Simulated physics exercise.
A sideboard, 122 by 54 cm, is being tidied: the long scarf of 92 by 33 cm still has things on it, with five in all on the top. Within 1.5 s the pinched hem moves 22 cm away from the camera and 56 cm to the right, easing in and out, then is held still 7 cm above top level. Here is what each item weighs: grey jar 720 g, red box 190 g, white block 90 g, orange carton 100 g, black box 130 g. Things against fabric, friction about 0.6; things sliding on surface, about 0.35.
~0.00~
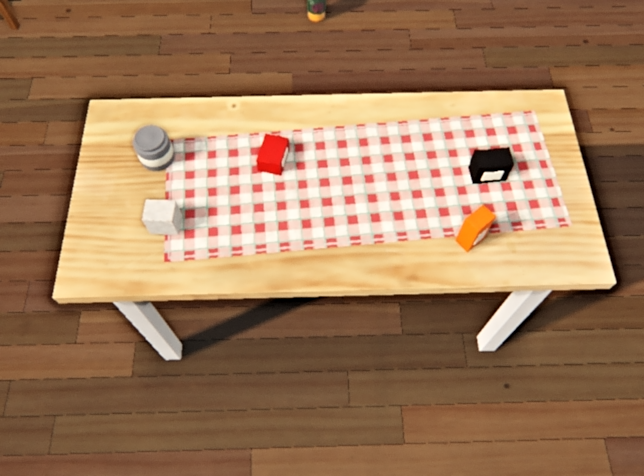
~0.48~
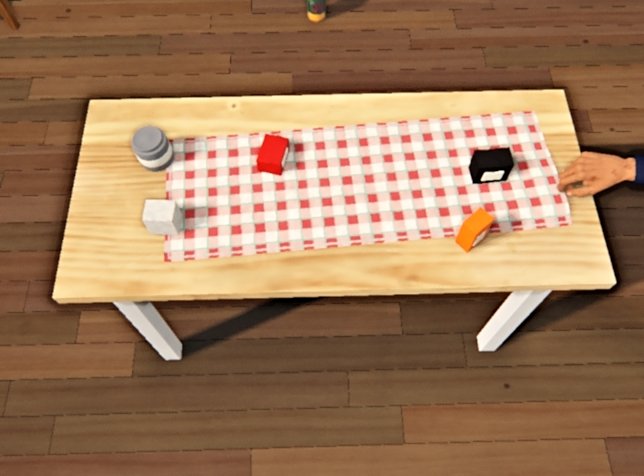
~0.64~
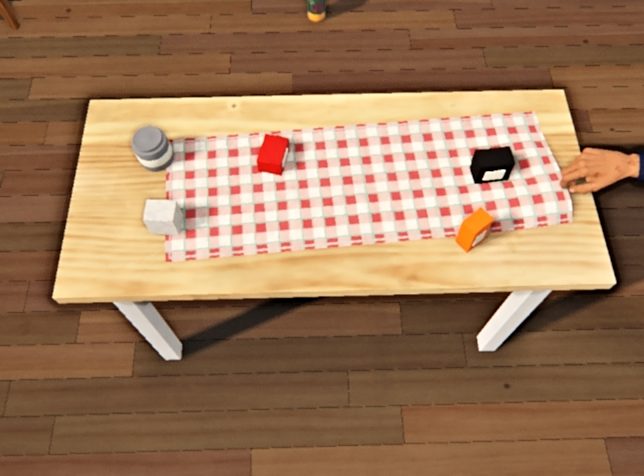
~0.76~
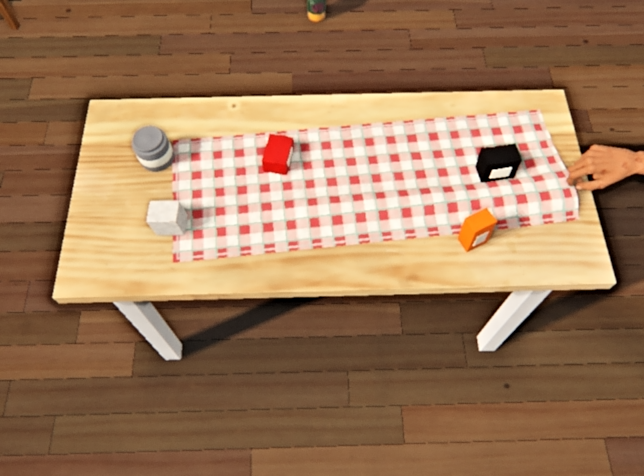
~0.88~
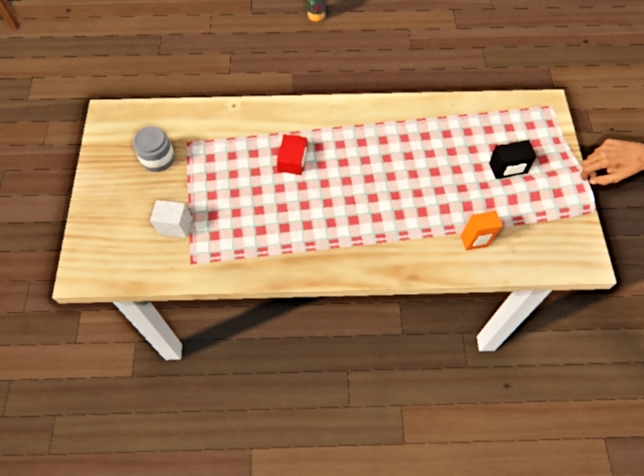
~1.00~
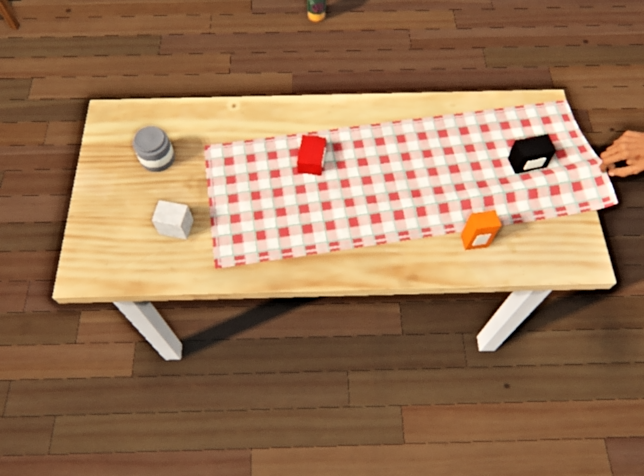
At first, a red-and-white checked cloth lies on a wooden table among a grey jar, white block, orange carton, and red and black boxes. A hand enters from the right, pinches the hem and draws it rightward, carrying both boxes along, while the block shifts slightly onto bare wood.
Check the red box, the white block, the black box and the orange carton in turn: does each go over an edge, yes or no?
Checked: Red box - no; white block - no; black box - yes; orange carton - no.
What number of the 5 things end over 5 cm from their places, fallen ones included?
After counting, the figure is 2.
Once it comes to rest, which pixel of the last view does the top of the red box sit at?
Around (523, 133).
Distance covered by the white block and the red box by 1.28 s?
White block: 2 centimetres; red box: 25 centimetres.
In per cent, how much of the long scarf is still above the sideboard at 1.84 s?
About 45 per cent.
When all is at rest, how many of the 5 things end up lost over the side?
The count is 1.
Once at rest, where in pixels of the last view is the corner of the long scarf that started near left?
That corner settles near pixel (446, 239) in the last view.
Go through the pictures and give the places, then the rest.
In the first picture, red box (272, 149); white block (159, 210); black box (495, 157); orange carton (481, 217); long scarf corners (165, 262) (534, 111) (571, 226).
In the second picture, long scarf corners (165, 262) (534, 111); grip (564, 191).
In the third picture, long scarf corners (166, 262) (534, 112); grip (566, 188).
In the fourth picture, white block (164, 211); black box (502, 155); red box (278, 148); long scarf corners (173, 263) (539, 110); grip (573, 185).
In the fifth picture, white block (168, 212); black box (517, 151); red box (292, 149); long scarf corners (191, 265) (187, 143); grip (587, 179).
In the sixth picture, red box (312, 149); white block (170, 213); black box (536, 145); orange carton (486, 219); long scarf corners (215, 268) (205, 146) (566, 101); grip (606, 171).
At 1.3 s, 80 % of the long scarf is still over the top; black box 26 cm off its start, red box 24 cm off its start, white block 2 cm off its start.
At 1.6 s, 60 % of the long scarf is still over the top; black box over the edge, red box 42 cm off its start, white block 2 cm off its start.
At 1.8 s, 45 % of the long scarf is still over the top; red box 58 cm off its start at (517, 135), black box over the edge, white block 2 cm off its start at (170, 213).
At 2.1 s, 45 % of the long scarf is still over the top; black box over the edge, red box 59 cm off its start, white block 2 cm off its start.
At 3.7 s, 45 % of the long scarf is still over the top; black box over the edge, red box 60 cm off its start at (523, 133), white block 2 cm off its start at (170, 213), orange carton 1 cm off its start at (486, 219).
